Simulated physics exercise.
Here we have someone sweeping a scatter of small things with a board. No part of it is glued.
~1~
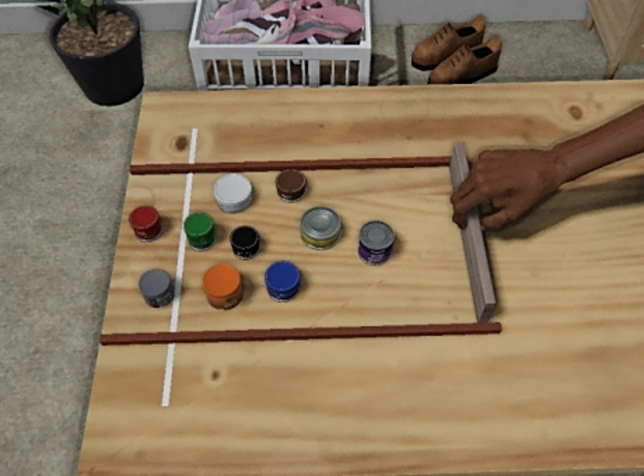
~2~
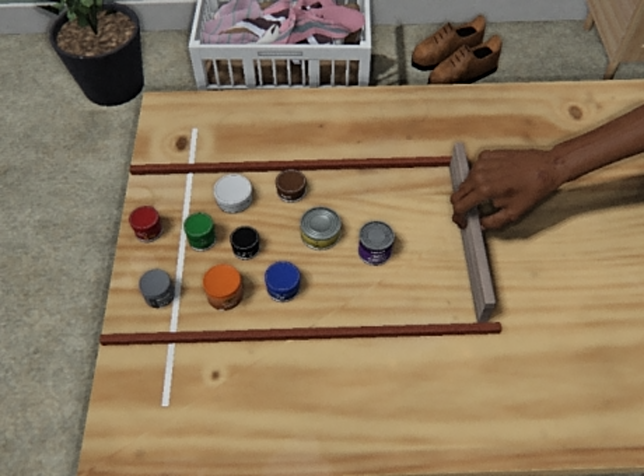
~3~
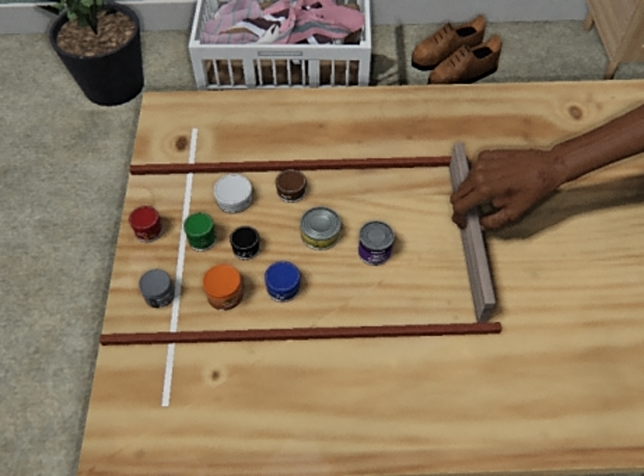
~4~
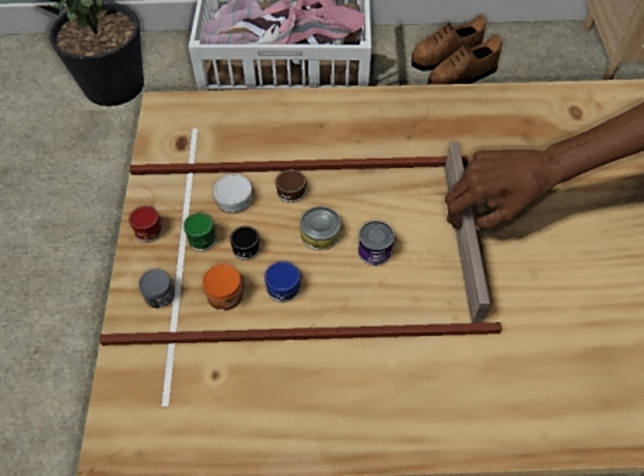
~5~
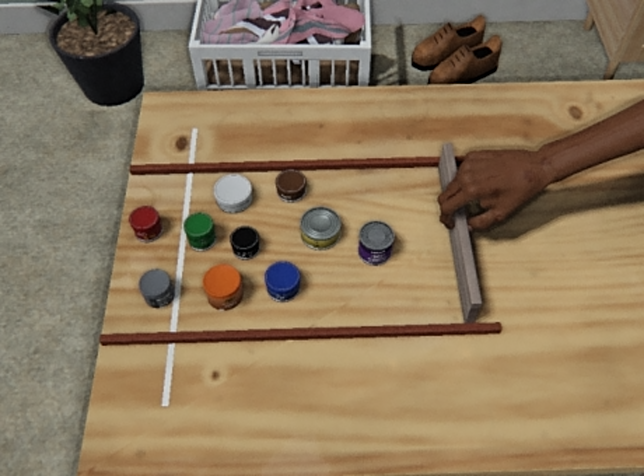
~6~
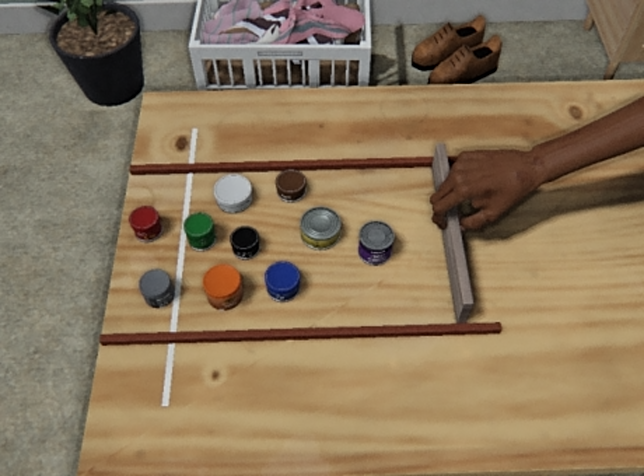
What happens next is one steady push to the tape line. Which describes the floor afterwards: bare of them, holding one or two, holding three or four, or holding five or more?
The floor is holding one or two.
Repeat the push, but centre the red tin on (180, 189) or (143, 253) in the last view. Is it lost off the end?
First: Gone; second: Safe.
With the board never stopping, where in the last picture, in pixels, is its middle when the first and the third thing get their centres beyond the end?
At (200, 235) for the first, at (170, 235) for the third.
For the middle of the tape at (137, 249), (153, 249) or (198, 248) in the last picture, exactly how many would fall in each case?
Counts per try: 6; 6; 1.
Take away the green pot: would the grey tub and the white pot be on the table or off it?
Well, the grey tub goes off the edge while the white pot is still there.
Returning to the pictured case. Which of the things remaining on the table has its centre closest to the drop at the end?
It's the green pot.
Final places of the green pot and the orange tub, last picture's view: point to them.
Near (128, 221) and (124, 305).
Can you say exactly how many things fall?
2.
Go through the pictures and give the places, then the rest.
Red tin (146, 224); grey tub (157, 289); green pot (200, 232); board (470, 228); tape (182, 248), in the first picture.
Grey tub (157, 289); black pot (245, 243), in the second picture.
Green pot (200, 232); yellow tin (321, 228), in the third picture.
Red tin (146, 224); white pot (234, 194), in the fourth picture.
Grey tub (157, 289); orange tub (223, 288), in the fifth picture.
Red tin (146, 224); grey tub (157, 289); green pot (200, 232); board (450, 229); tape (182, 248), in the sixth picture.
Early on, none off yet; red tin at rest near (146, 224); grey tub at rest near (157, 289); green pot at rest near (200, 232).
Finally, the number that fall off is one or two; lost, grey tub and red tin.
